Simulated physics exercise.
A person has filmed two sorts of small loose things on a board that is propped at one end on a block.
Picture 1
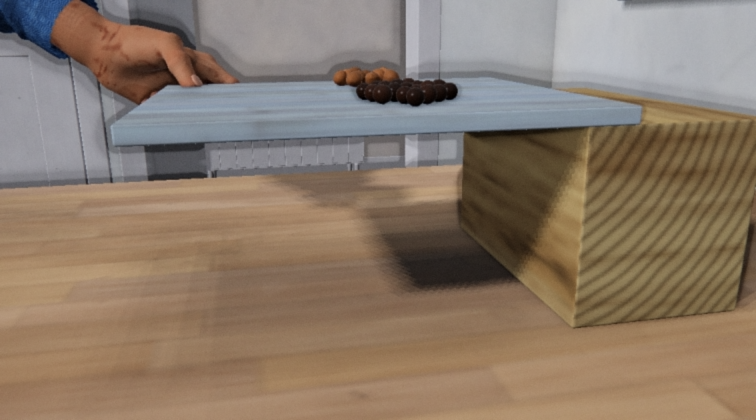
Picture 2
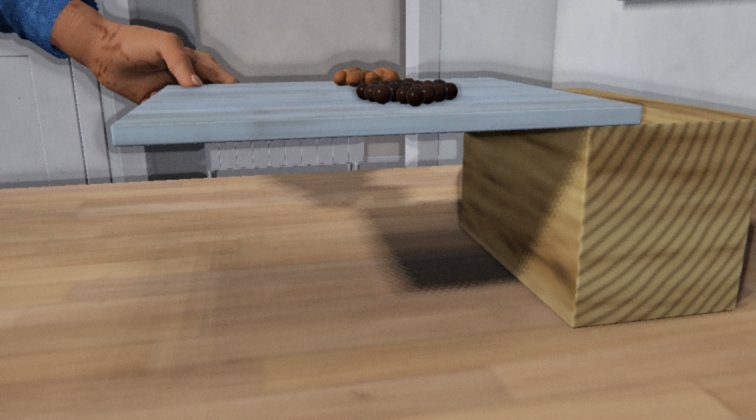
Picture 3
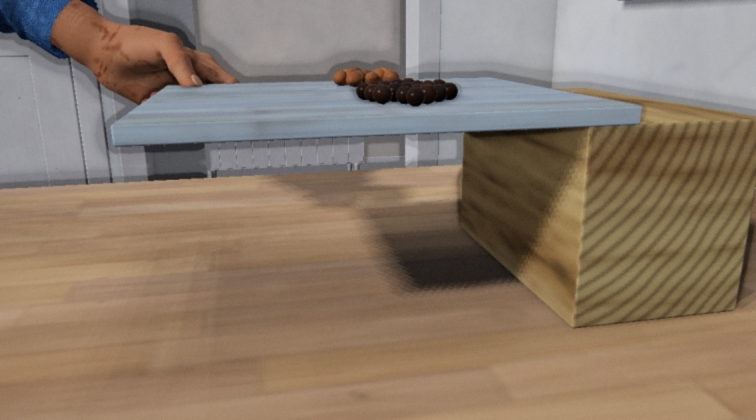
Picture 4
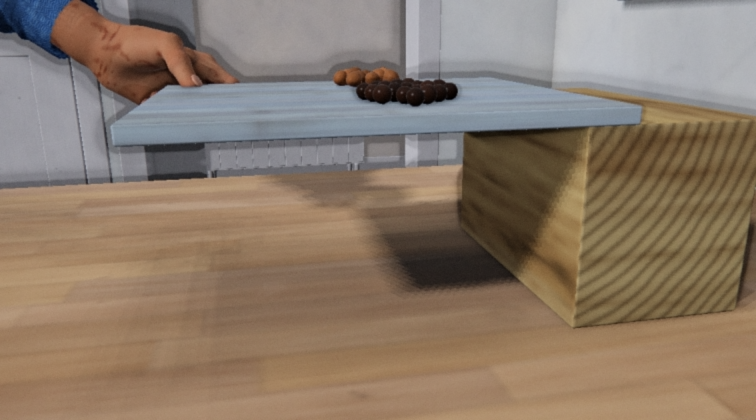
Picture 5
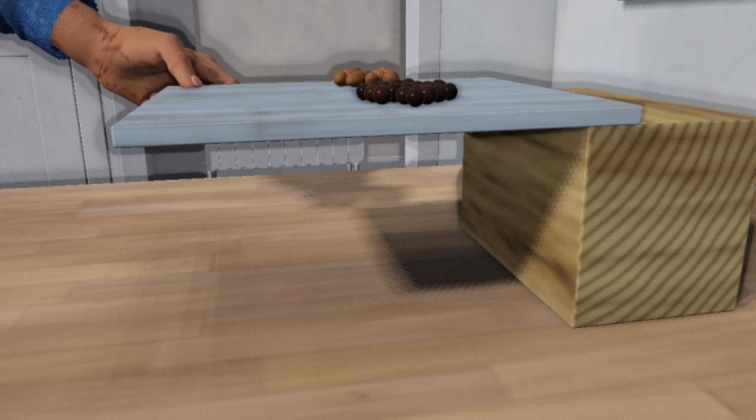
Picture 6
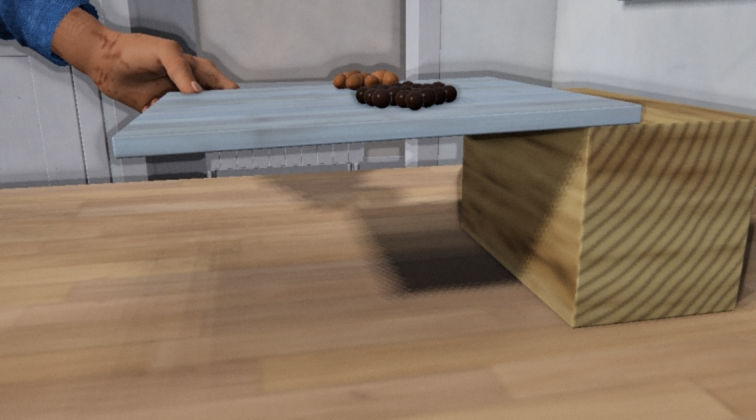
A hand holding a pale blue board level on a wooden block, then lowering its left end slightly, two small piles staying still.
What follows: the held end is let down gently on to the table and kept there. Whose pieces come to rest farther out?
The closer one.
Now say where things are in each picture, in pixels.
Held end of the board near (135, 133), level; block near (580, 185), tall, over half the board's length; near portion near (407, 91), a few chocolate balls; far portion near (360, 78), a few hazelnuts, in the first picture.
Held end of the board near (135, 133), level; far portion near (360, 78), in the second picture.
Held end of the board near (135, 133), level; near portion near (407, 91), in the third picture.
Held end of the board near (135, 133), level; far portion near (360, 78), in the fourth picture.
Held end of the board near (135, 134), level; near portion near (407, 91), in the fifth picture.
Held end of the board near (136, 144), down by 1°; block near (580, 185); near portion near (406, 94), not moving; far portion near (359, 81), not moving, in the sixth picture.
Then, 0.58 s on from there, board sloping at 18°; near portion the whole lot still on the board; far portion the whole lot still on the board.
Then, 1.09 s on from there, board resting at 30°; near portion mostly up to a board's length out; far portion mostly less than half a board's length out.
In the end, board resting at 30°; near portion mostly more than two board lengths out, near half gone off the table; far portion mostly less than half a board's length out; the near portion has gone farther.
